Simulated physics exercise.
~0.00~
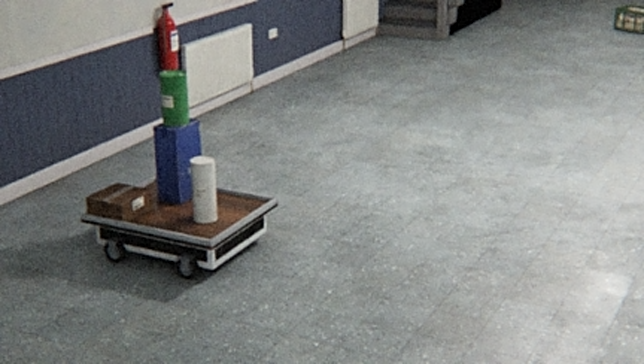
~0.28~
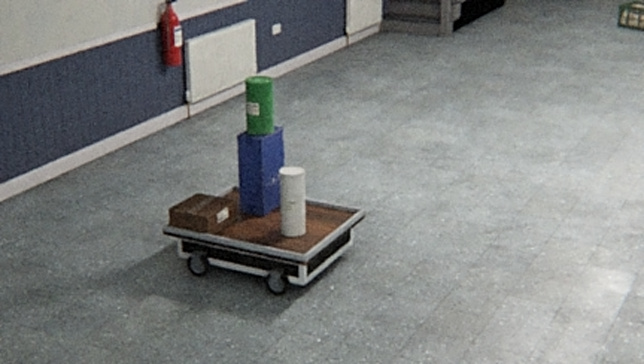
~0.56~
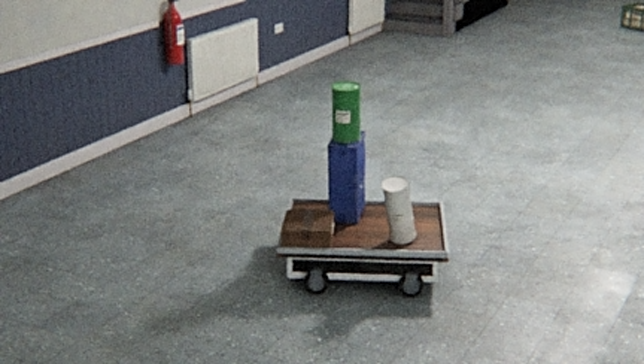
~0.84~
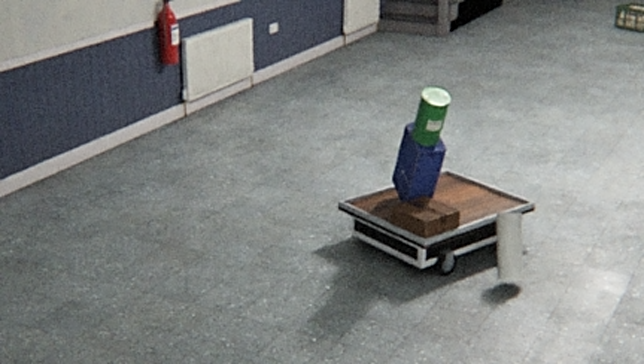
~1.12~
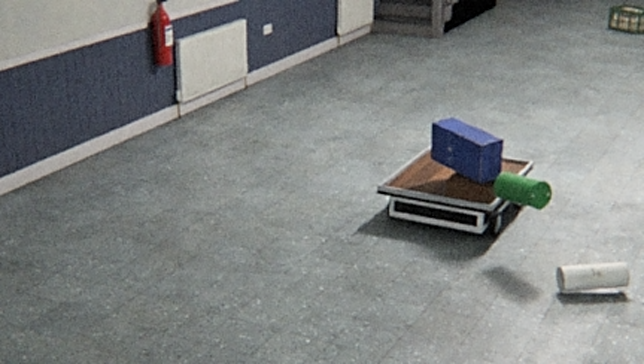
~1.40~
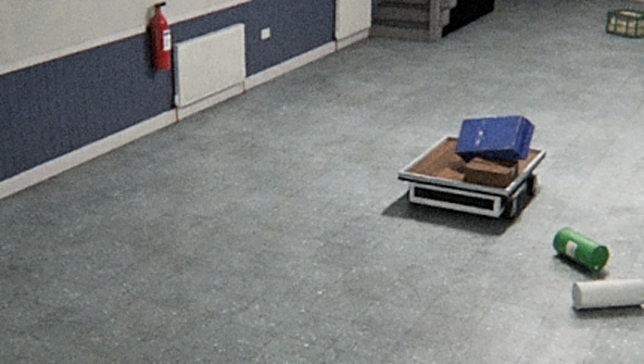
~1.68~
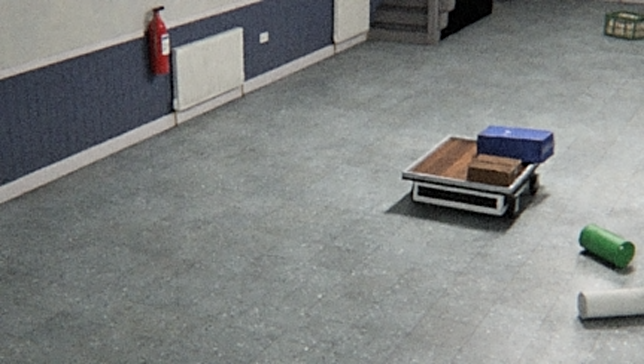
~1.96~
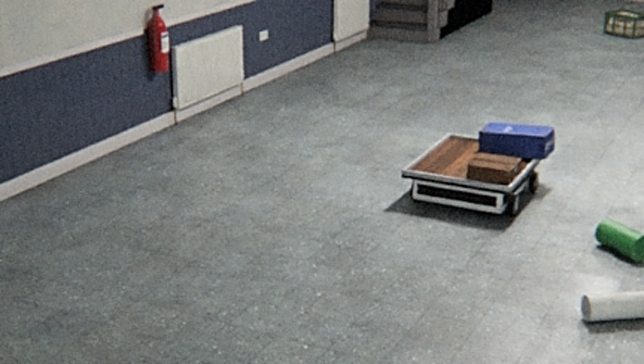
Blue box topples on a turning cart as green and white cylinders fall to the floor, the brown parcel staying aboard.
